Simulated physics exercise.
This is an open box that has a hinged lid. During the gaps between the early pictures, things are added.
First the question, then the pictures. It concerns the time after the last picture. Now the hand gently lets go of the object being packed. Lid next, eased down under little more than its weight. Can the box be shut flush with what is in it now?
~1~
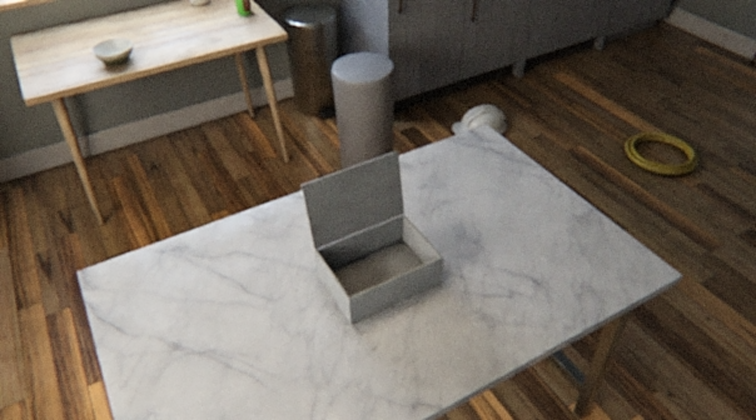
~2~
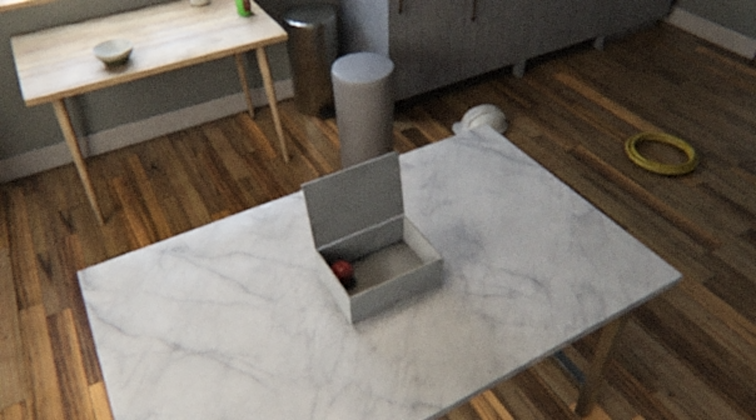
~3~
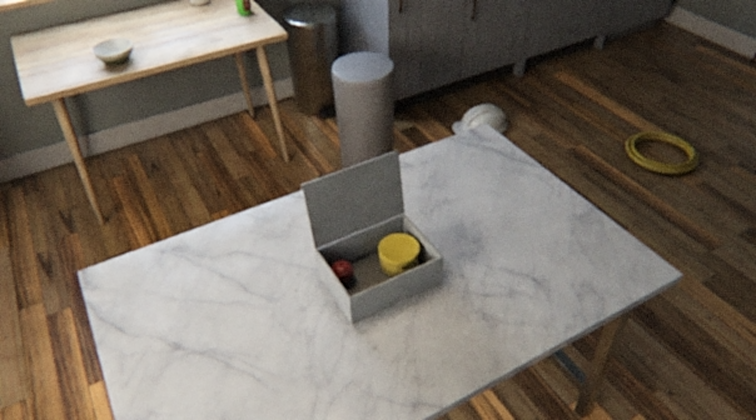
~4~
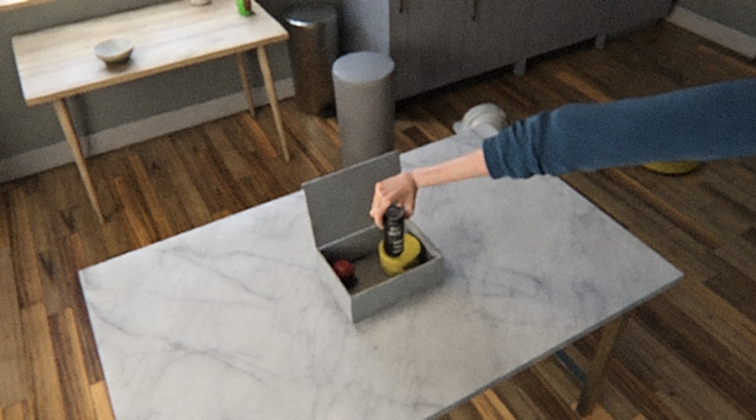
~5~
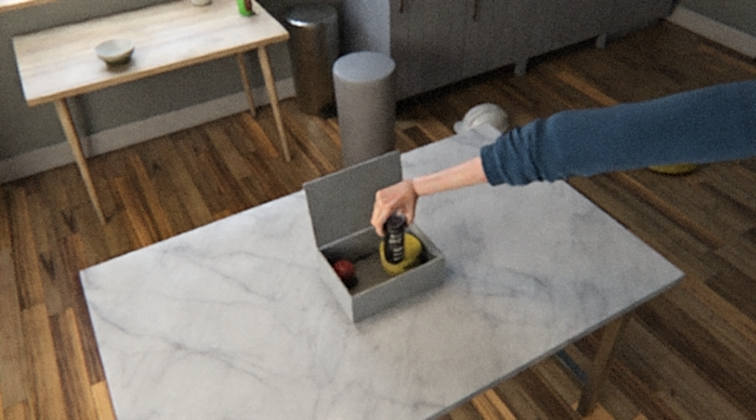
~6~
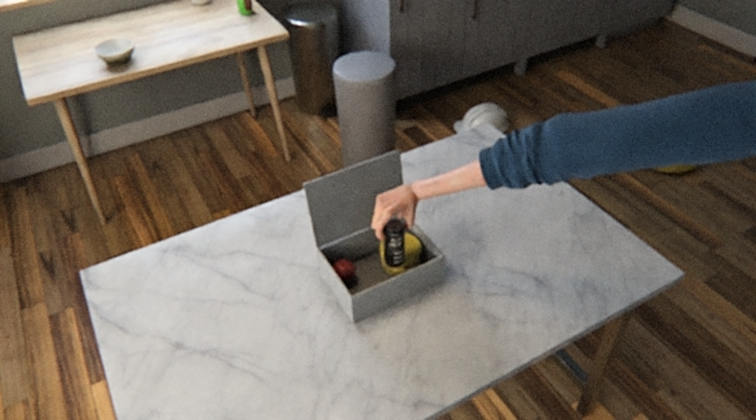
Yes, flush.
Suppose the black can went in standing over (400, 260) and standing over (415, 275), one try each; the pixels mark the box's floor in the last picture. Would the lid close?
Case one: Lid stays raised; case two: Lid stays raised.
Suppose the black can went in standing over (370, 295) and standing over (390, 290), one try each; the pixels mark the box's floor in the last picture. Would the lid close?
Try 1: Lid not shut; try 2: Lid not shut.
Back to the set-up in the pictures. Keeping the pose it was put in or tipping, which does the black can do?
Once everything settles, the black can ends up at a slant.
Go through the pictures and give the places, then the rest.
In the first picture, the last thing is not in view yet.
In the second picture, the last thing is not in view yet.
In the third picture, the last thing is not in view yet; yellow tub (399, 256).
In the fourth picture, coming down; black can (394, 233); yellow tub (400, 256).
In the fifth picture, coming down; black can (394, 241).
In the sixth picture, put in, still held; black can (394, 244).
Then, 0.60 s later than the last frame, black can on its side near (367, 285).
Then, 1.50 s later than the last frame, lid 67° above the rim; black can on its side near (365, 283).
Then, 1.90 s later than the last frame, lid 16° above the rim; black can on its side near (365, 283).
When it is over, lid shut; lying over in the box, black can; the other 2 as before. End places, in pixels of the last picture, black can near (365, 283).
